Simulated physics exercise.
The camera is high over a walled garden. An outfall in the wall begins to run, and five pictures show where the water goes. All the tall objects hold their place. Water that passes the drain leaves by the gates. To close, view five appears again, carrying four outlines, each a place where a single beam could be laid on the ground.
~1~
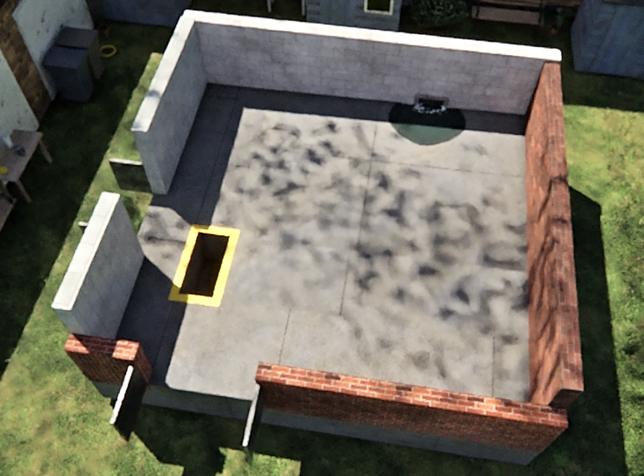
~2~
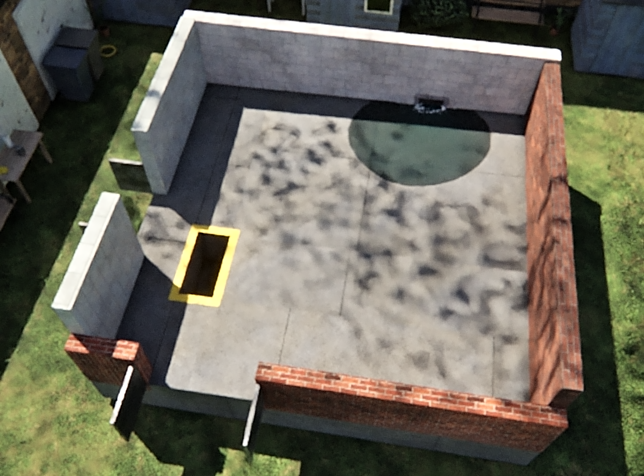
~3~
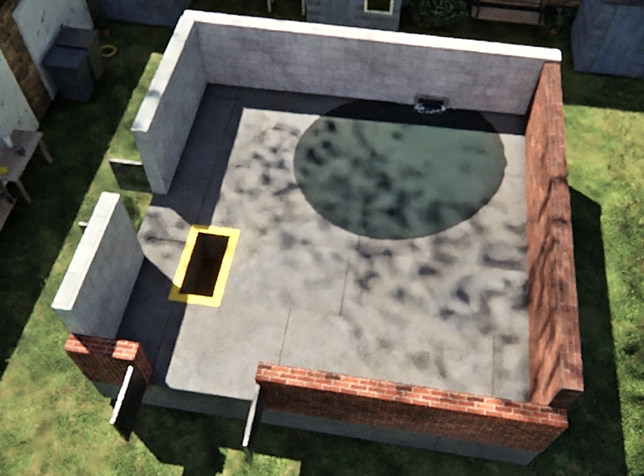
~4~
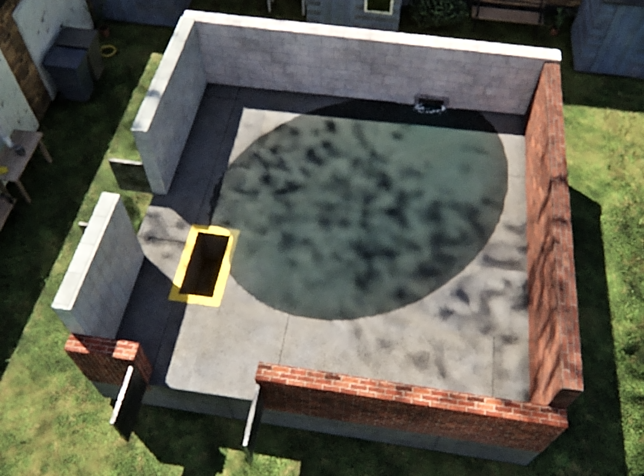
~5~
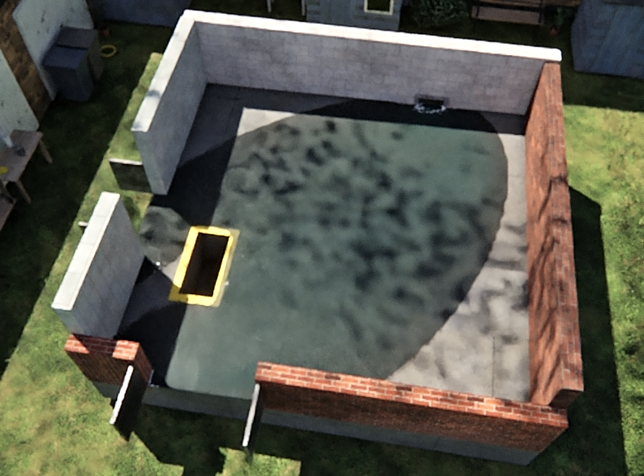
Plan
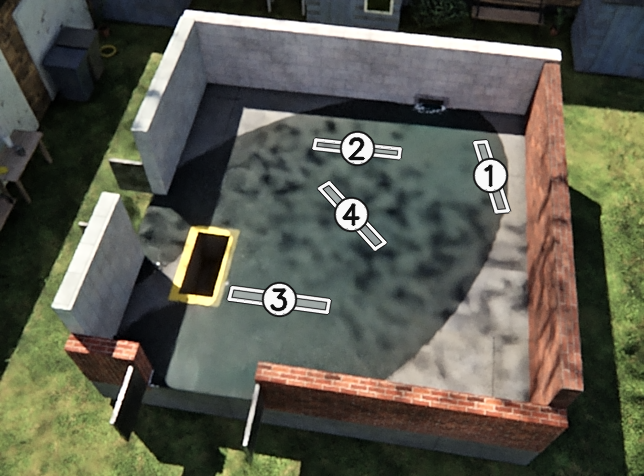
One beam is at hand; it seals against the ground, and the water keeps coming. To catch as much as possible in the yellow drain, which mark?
Spot 3 does it best.
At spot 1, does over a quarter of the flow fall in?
Yes.
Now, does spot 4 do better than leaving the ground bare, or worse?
It is worse.
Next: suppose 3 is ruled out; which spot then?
That is spot 1.
On the marked copy, 1 from (480, 142) to (502, 211); 2 from (314, 144) to (399, 153); 3 from (230, 293) to (328, 306); 4 from (324, 185) to (380, 245).
Choosing 1, about 35 % of the stream goes into the yellow drain, about 65 % out by the gates.
Choosing 2, about 24 % of the stream goes into the yellow drain, about 76 % out by the gates.
Choosing 3, about 59 % of the stream goes into the yellow drain, about 41 % out by the gates.
Choosing 4, about 26 % of the stream goes into the yellow drain, about 74 % out by the gates.
